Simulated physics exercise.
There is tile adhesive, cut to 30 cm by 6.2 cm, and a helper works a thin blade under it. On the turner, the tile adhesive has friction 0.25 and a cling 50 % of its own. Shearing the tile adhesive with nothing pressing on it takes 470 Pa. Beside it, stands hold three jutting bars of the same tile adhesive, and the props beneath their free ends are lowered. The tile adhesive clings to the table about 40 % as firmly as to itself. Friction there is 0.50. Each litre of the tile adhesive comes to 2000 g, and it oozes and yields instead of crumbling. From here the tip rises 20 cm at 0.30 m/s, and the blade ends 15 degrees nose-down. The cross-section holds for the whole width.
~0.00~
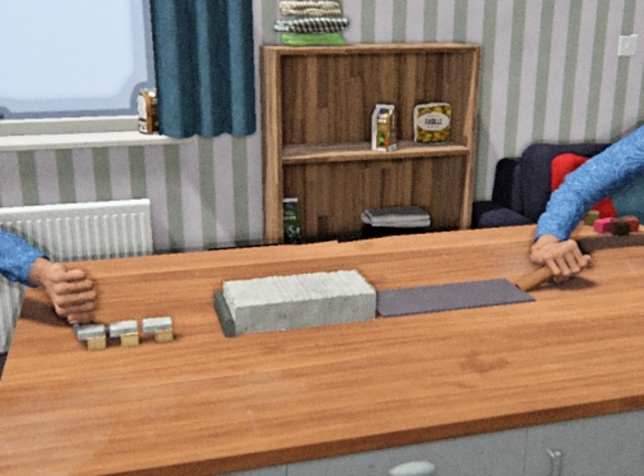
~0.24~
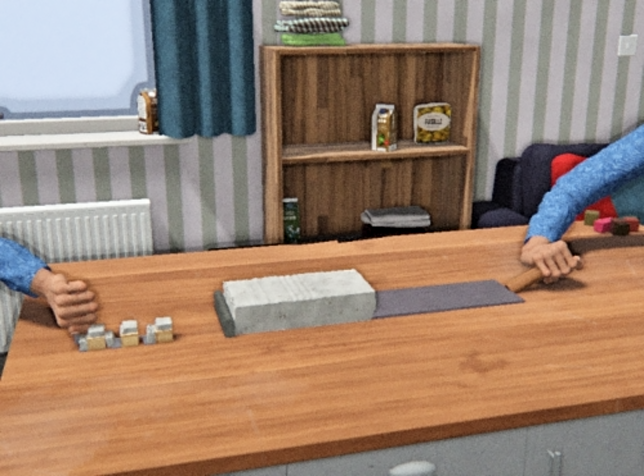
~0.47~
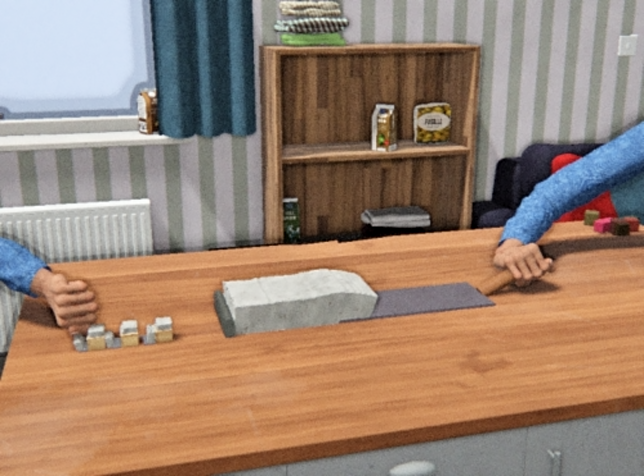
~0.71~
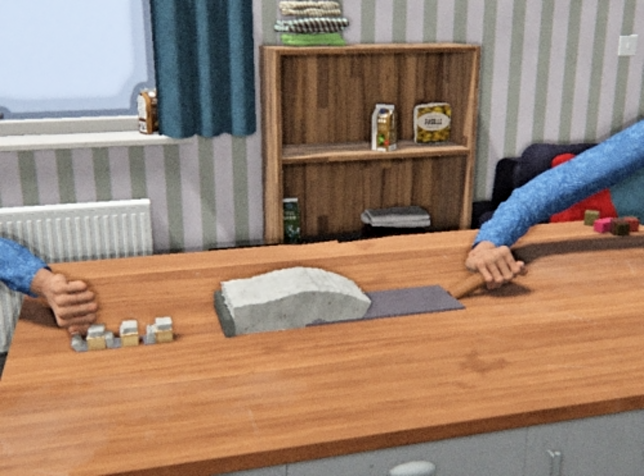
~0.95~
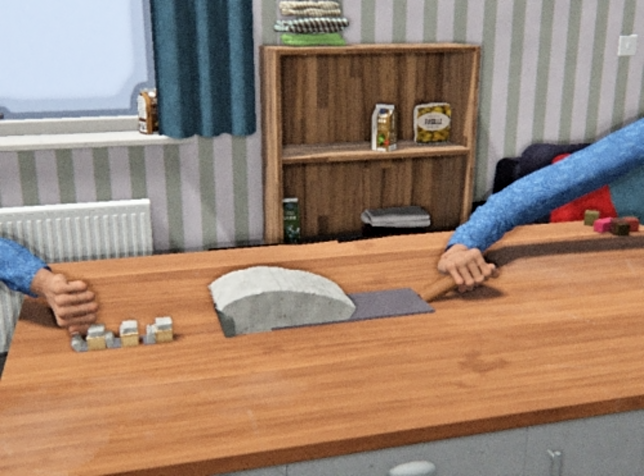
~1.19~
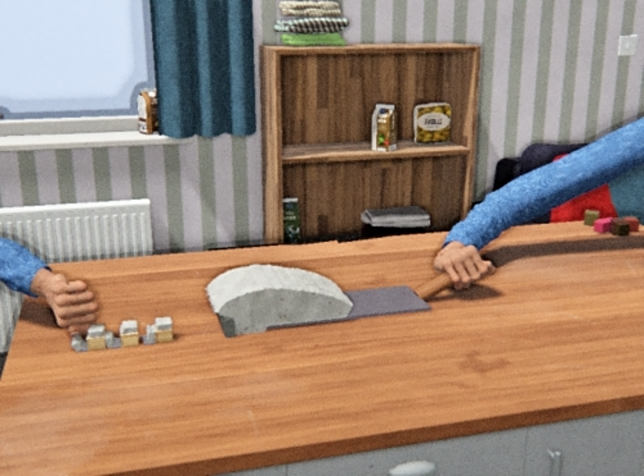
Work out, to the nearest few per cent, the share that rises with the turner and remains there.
The share that comes up and stays on the turner is near 55 percent.
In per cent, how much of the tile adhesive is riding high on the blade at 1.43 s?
Roughly 16 percent at that moment.
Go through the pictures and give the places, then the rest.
Handle end of the blade at (536, 301), not yet moved; top of the tile adhesive at (285, 301); bar tips down by 0, 0, 0 (left to right), in the first frame.
Handle end of the blade at (525, 302), moved 2.6 cm; top of the tile adhesive at (372, 292); bar tips down by 2.5 cm, 2.6 cm, 2.6 cm (left to right), in the second frame.
Handle end of the blade at (496, 305), moved 9.7 cm; top of the tile adhesive at (342, 292); bar tips down by 2.5 cm, 2.6 cm, 2.6 cm (left to right), in the third frame.
Handle end of the blade at (465, 309), moved 17 cm; top of the tile adhesive at (306, 291); bar tips down by 2.6 cm, 2.6 cm, 2.6 cm (left to right), in the fourth frame.
Handle end of the blade at (435, 312), moved 24 cm; top of the tile adhesive at (275, 290); bar tips down by 2.6 cm, 2.6 cm, 2.6 cm (left to right), in the fifth frame.
Handle end of the blade at (431, 309), moved 25 cm; top of the tile adhesive at (263, 288); bar tips down by 2.6 cm, 2.6 cm, 2.6 cm (left to right), in the sixth frame.
After 1.43 s, the tip is 7.6 cm up.
After 1.73 s, the tip is 17 cm up.
After 2.02 s, the tip is 20 cm up and 55 % is riding high on the blade.
After 2.31 s, the tip is 20 cm up and 55 % is riding high on the blade.
After 2.41 s, at the end, the tip is 20 cm up and 55 % is riding high on the blade.
